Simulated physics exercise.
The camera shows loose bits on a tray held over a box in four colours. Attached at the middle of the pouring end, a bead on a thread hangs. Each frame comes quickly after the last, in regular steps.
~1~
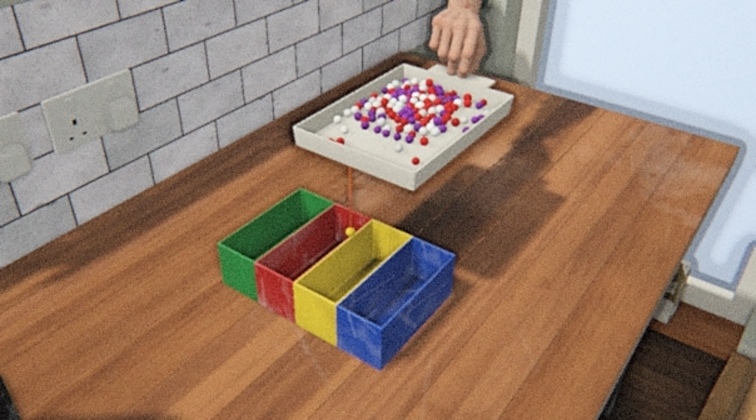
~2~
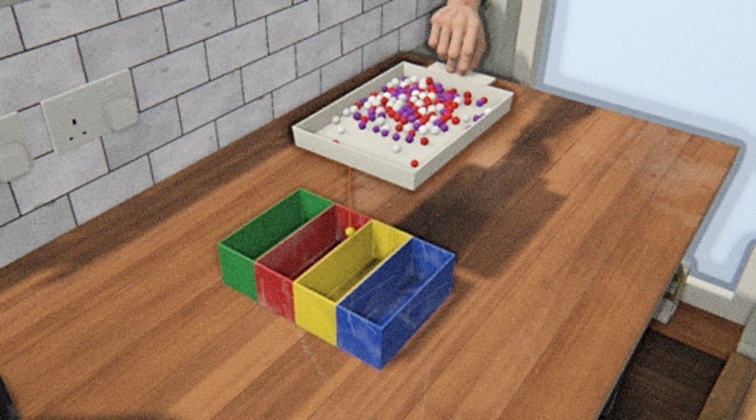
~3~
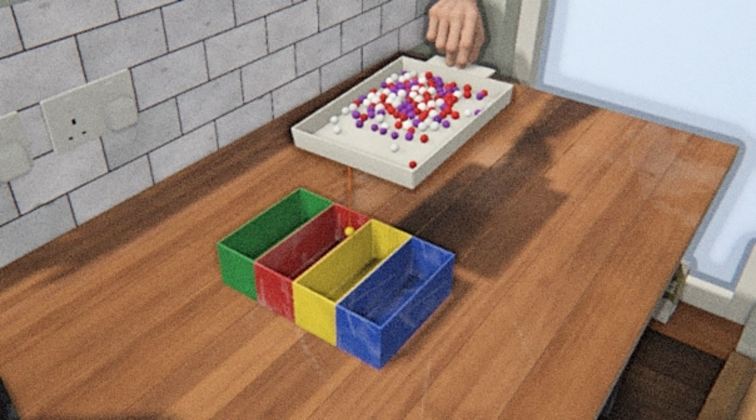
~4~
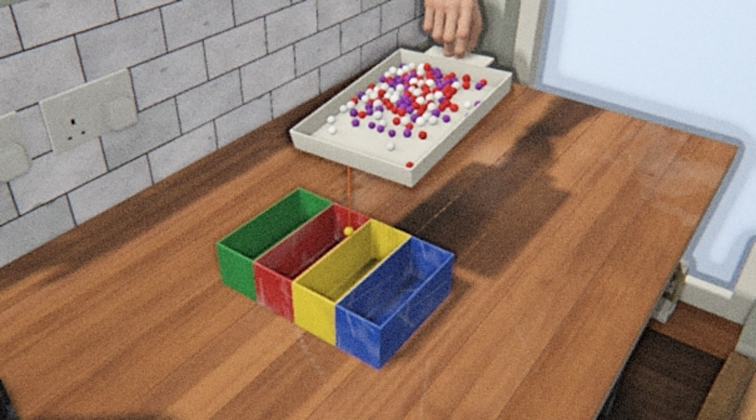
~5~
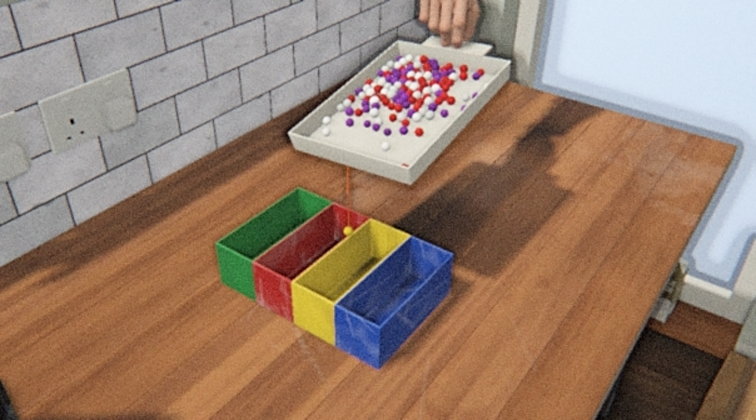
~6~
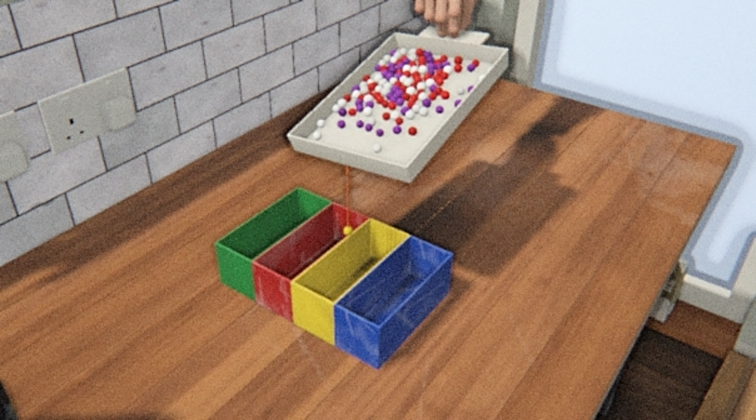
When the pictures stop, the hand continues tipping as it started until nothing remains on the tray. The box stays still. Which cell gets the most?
The green cell gets the most.
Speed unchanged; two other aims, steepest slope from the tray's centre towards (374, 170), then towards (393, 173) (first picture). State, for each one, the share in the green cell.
I'd put it at some 0 % and then some 0 %.
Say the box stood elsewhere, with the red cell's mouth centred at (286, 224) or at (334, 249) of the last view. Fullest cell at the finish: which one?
The first placing favours the red one, while the second favours the green one.
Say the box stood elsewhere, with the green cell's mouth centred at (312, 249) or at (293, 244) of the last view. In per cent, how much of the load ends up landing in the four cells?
You'd get about 20 per cent first and about 50 per cent second.
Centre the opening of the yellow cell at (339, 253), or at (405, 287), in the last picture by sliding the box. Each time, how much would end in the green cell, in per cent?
30 %, then 10 %.
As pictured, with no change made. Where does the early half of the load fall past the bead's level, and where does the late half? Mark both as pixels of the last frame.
Initially about (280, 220); subsequently about (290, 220).
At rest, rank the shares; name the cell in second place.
Red.
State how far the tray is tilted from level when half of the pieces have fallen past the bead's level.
100°.
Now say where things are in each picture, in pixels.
The first picture shows corners of the pouring end (296, 127) and (414, 171), level; middle of the load (410, 106), round plastic beads; bead on its thread (351, 232); green cell (238, 269); red cell (275, 289); yellow cell (316, 311); blue cell (359, 334).
The second picture shows corners of the pouring end (296, 127) and (413, 171), level; middle of the load (410, 105), just a few on the move.
The third picture shows corners of the pouring end (294, 128) and (412, 170), tipped barely, lowest at the left corner; middle of the load (409, 101), about a tenth on the move.
The fourth picture shows corners of the pouring end (293, 130) and (410, 168), tipped a little, lowest at the left corner; middle of the load (408, 95), about a tenth on the move.
The fifth picture shows corners of the pouring end (291, 132) and (408, 167), tipped a little, lowest at the left corner; middle of the load (404, 89), roughly a quarter on the move.
The sixth picture shows corners of the pouring end (290, 134) and (406, 165), tipped clearly, lowest at the left corner; middle of the load (398, 85), the larger part on the move; green cell (236, 268); red cell (273, 288); yellow cell (313, 310); blue cell (357, 333).
Just after the last frame, tray tipped steeply; almost all on the tray; just a few in the green cell; just a few falling or outside the box.
A moment on, tray tipped right over; roughly half on the tray; roughly a quarter in the green cell; about a tenth in the red cell; roughly a quarter falling or outside the box.
Further on, tray tipped past a quarter turn; roughly two thirds in the green cell; roughly a quarter in the red cell; just a few in the yellow cell; just a few falling or outside the box.
When it is over, tray tipped past a quarter turn; roughly two thirds in the green cell; roughly a quarter in the red cell; just a few in the yellow cell; not one in the blue cell; just a few outside the box.
